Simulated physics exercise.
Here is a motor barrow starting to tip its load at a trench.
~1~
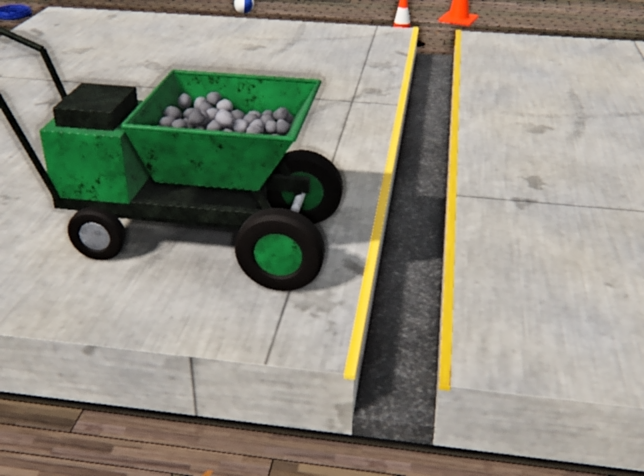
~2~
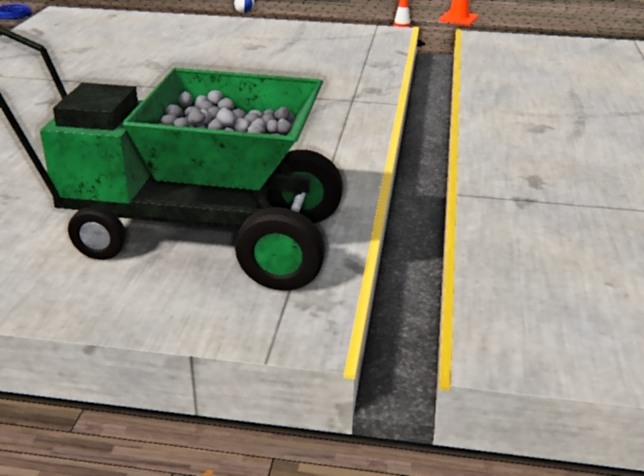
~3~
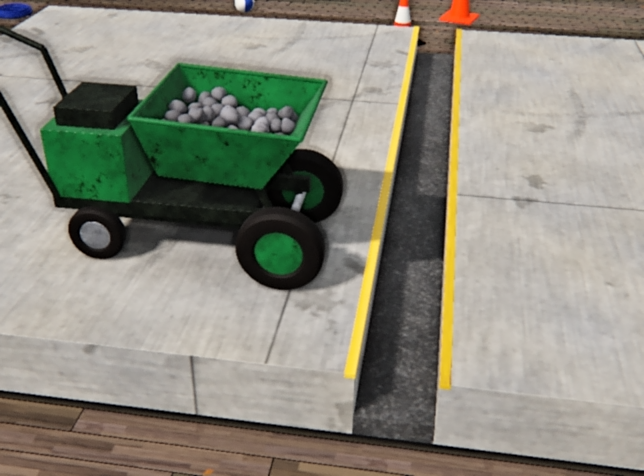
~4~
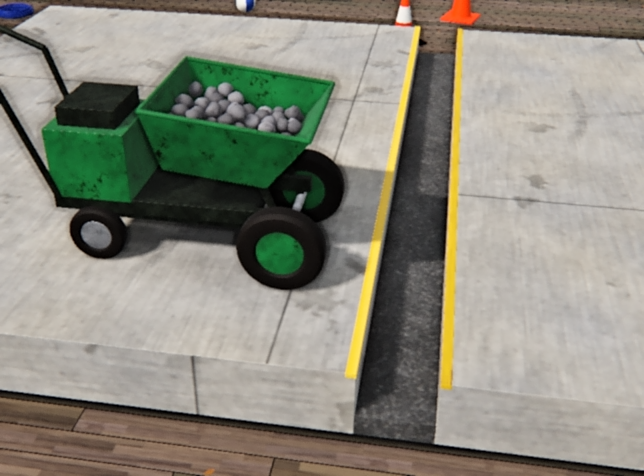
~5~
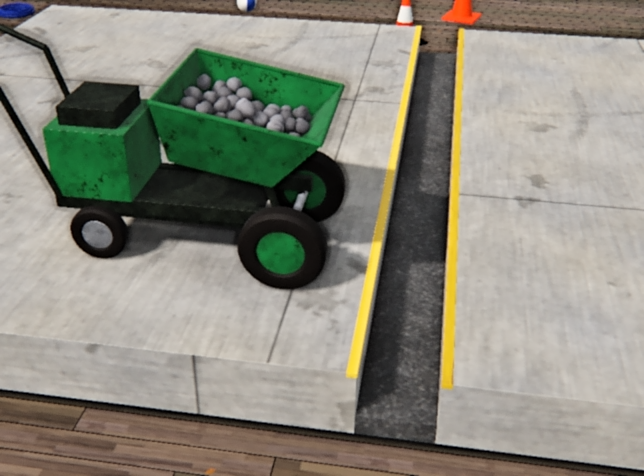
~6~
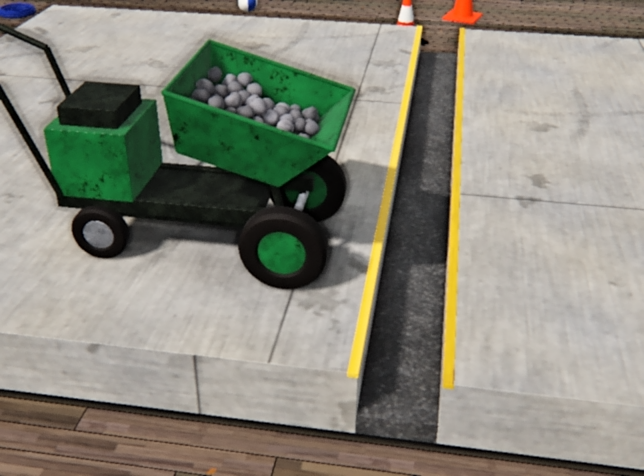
A green motor barrow with black handles and a skip of round grey cobbles stands at left on a pale concrete slab, seen from above and to one side. To its right, a dark trench edged with yellow lines separates it from another slab, with orange cones behind. The skip starts level, then tilts steadily rightward, its rear rising, while the wheels and view stay almost still.
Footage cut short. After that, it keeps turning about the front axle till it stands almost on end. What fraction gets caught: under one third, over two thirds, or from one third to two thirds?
Hits one third to two thirds.
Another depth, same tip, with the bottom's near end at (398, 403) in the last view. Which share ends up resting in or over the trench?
Around 40 per cent.
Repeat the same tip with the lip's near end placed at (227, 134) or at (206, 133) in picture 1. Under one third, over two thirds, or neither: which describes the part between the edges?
In the first case above two thirds, in the second case beyond two thirds.
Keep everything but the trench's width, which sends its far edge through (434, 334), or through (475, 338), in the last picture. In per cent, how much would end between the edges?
You'd get 20 in a hundred the first time and 80 in a hundred the second.
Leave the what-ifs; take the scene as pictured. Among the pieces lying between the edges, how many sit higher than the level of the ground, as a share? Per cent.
0 per cent, near enough.
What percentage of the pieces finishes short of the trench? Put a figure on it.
Estimate: Around 0 per cent.
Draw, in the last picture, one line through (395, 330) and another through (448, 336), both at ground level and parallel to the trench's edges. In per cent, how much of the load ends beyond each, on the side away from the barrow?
Respectively 90 and 50 percent.
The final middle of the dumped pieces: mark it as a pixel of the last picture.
Somewhere around (460, 262) in the final view.
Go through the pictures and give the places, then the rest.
The first frame shows lip of the skip at (293, 140), level; top of the load at (201, 119), round cobbles; first edge of the trench at (359, 327); far edge at (447, 337), the trench over half as wide as the skip, and about half as deep as wide.
The second frame shows lip of the skip at (295, 140), level; top of the load at (202, 118).
The third frame shows lip of the skip at (301, 140), tipped barely; top of the load at (192, 123).
The fourth frame shows lip of the skip at (309, 142), tipped a little; top of the load at (199, 118).
The fifth frame shows lip of the skip at (320, 145), tipped a little; top of the load at (207, 112).
The sixth frame shows lip of the skip at (333, 150), tipped clearly; top of the load at (218, 106); first edge of the trench at (362, 326); far edge at (450, 335).
Soon, skip tipped steeply; all in the skip.
A while on, skip tipped right over; most in the skip; a small part in or heaped over the trench; a small part beyond it; a small part falling.
Towards the end, skip tipped right over; a small part in the skip; about a third in or heaped over the trench; about half beyond it.
Finally, skip tipped right over; about half in or heaped over the trench; about half beyond it.
